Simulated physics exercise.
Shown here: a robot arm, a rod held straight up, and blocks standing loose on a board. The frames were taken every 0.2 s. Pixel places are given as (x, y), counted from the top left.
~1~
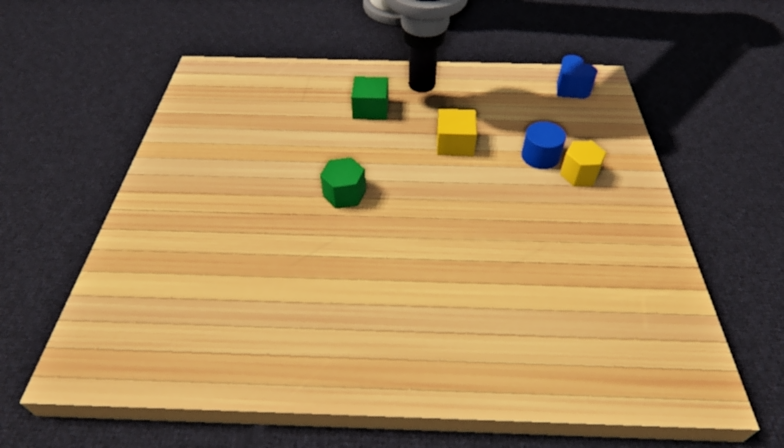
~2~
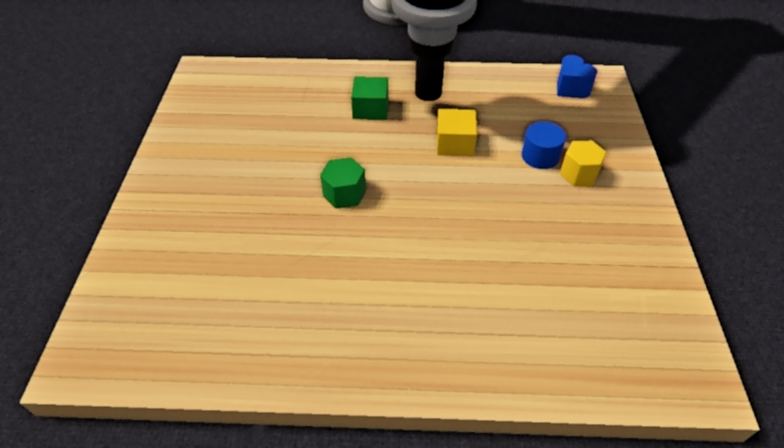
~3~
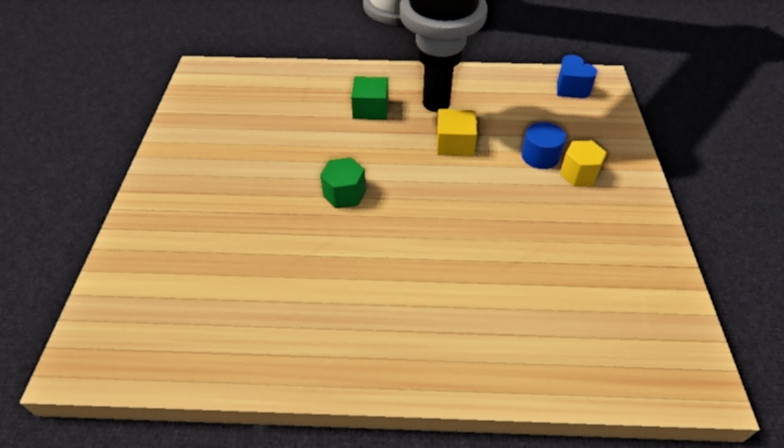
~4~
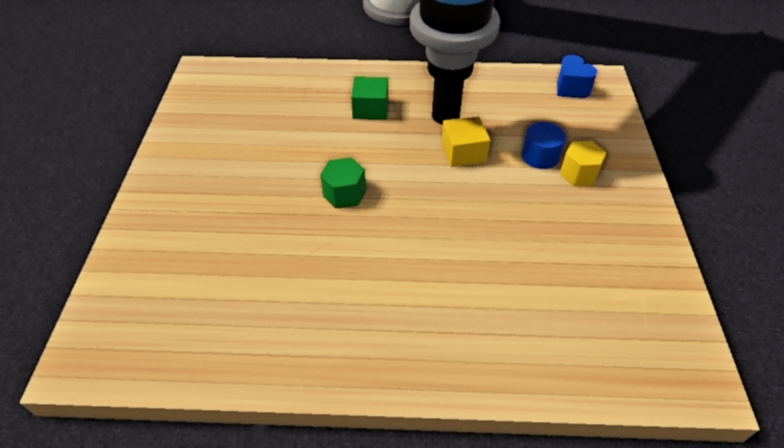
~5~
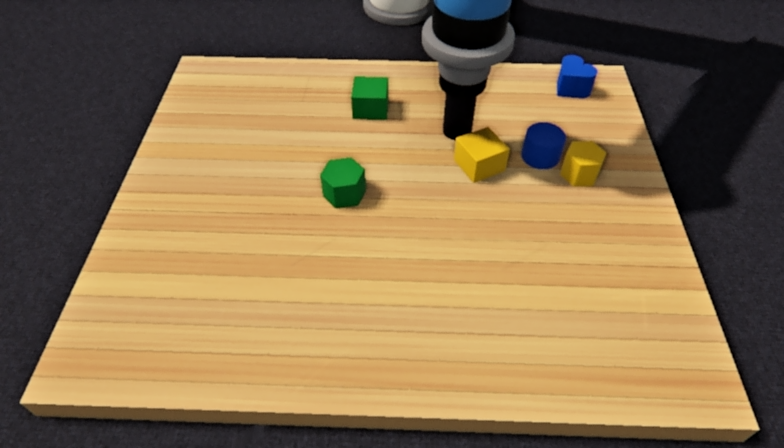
A pale striped wooden board lies on a dark surface, seen from above and in front by a still camera. A green cube and green hexagonal block sit left of a yellow square block, with a blue cylinder, a yellow block and a blue block to its right. The robot arm's upright black rod slides toward the viewer and slightly right, then nudges the yellow square block the same way, turning it.
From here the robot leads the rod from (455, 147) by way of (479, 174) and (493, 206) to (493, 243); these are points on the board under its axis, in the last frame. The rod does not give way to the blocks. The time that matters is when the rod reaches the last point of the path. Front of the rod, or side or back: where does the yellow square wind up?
My guess is it ends up beside or behind the rod.
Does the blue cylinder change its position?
No - that is not the case.
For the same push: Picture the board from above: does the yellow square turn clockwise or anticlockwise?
From the top: Counterclockwise.
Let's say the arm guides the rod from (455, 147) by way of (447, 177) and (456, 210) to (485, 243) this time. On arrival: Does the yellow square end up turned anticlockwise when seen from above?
Yes, I think so.
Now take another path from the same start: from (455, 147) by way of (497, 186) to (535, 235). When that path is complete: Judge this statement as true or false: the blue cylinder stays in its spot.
My answer: True.
The first path, step by step. One third of the way, rod (482, 159); yellow square (516, 165), turned 30° anticlockwise.
Two thirds of the way, rod (496, 193); yellow square (534, 180), turned 70° anticlockwise.
At the end, rod (496, 228); yellow square (534, 180), turned 70° anticlockwise; blue cylinder unmoved.
